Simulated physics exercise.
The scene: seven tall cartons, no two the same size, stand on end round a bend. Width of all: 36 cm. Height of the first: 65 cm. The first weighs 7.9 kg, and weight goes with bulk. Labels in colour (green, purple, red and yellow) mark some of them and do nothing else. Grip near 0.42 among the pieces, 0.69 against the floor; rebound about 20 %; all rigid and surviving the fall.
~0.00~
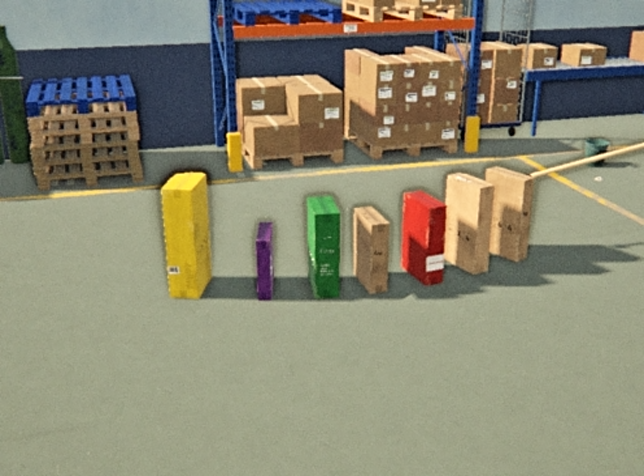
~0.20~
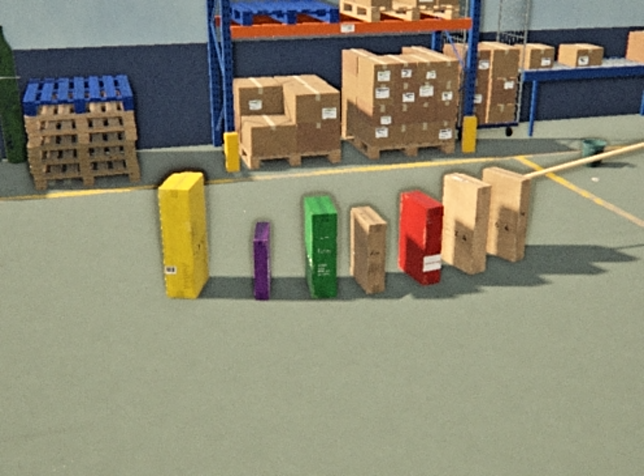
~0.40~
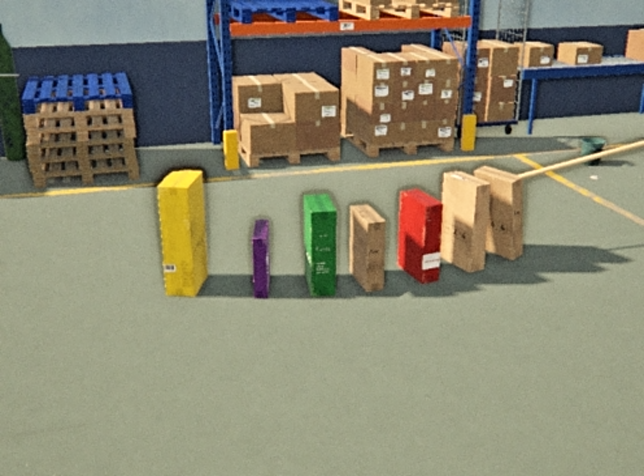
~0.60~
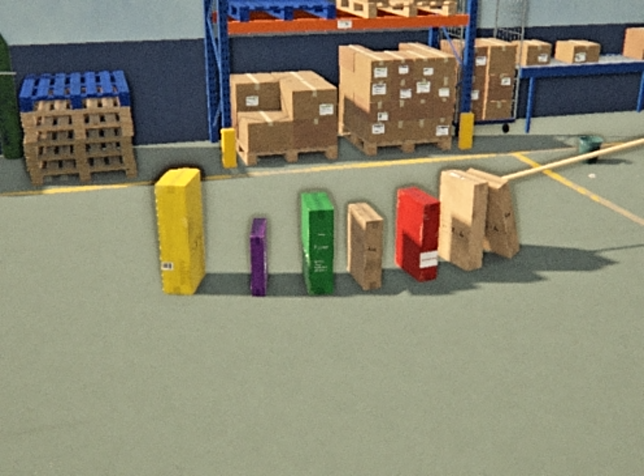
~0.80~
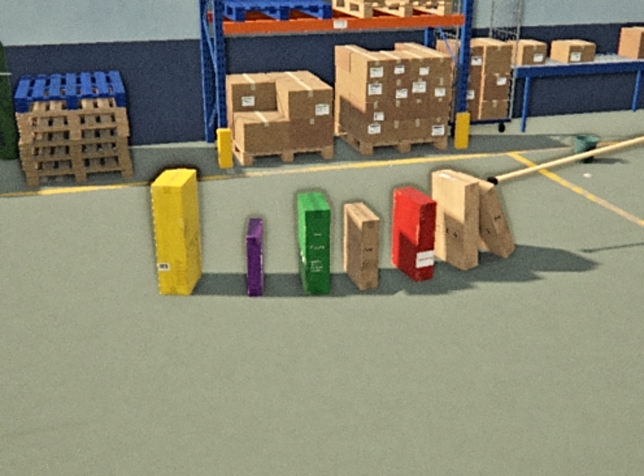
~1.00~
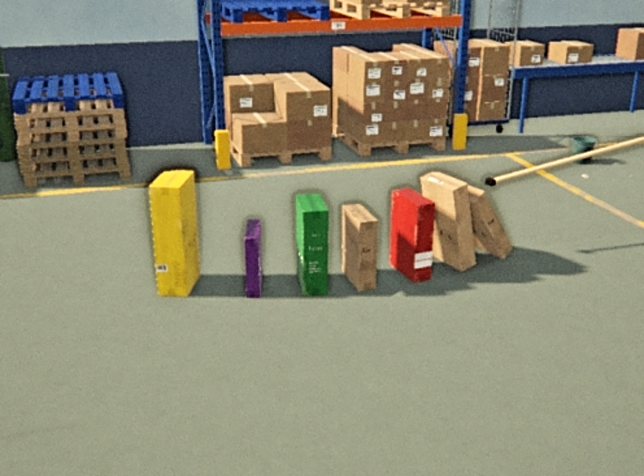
A pole pushes the rightmost carton, which tilts left against the next, and that one leans too.
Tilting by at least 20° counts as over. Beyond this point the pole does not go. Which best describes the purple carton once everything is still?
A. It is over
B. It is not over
It is over (A).
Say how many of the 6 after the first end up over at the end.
Exactly 5 of them.
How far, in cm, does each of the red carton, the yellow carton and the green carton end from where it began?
About: Red 30, yellow 0, green 40.
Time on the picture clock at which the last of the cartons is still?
Rest time: Around 3.0 s.
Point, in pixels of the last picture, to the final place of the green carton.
Check around (258, 270) in the last image.
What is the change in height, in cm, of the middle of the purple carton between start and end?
Height change: About 20 cm lower.
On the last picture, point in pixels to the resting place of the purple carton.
About (220, 282) in the last picture.
Around 1.52 s, 2 of the 6 other cartons over; purple carton unmoved; red carton tipped 29°.
Around 2.04 s, 5 of the 6 other cartons over; purple carton tipped 33°; red carton tipped 63°.
Finally (3.4 s), 5 of the 6 other cartons over; purple carton lying flat; green carton lying flat; red carton tipped 65°. One left standing. Seen by the last camera, middles, purple carton near (220, 282), green carton near (258, 270).
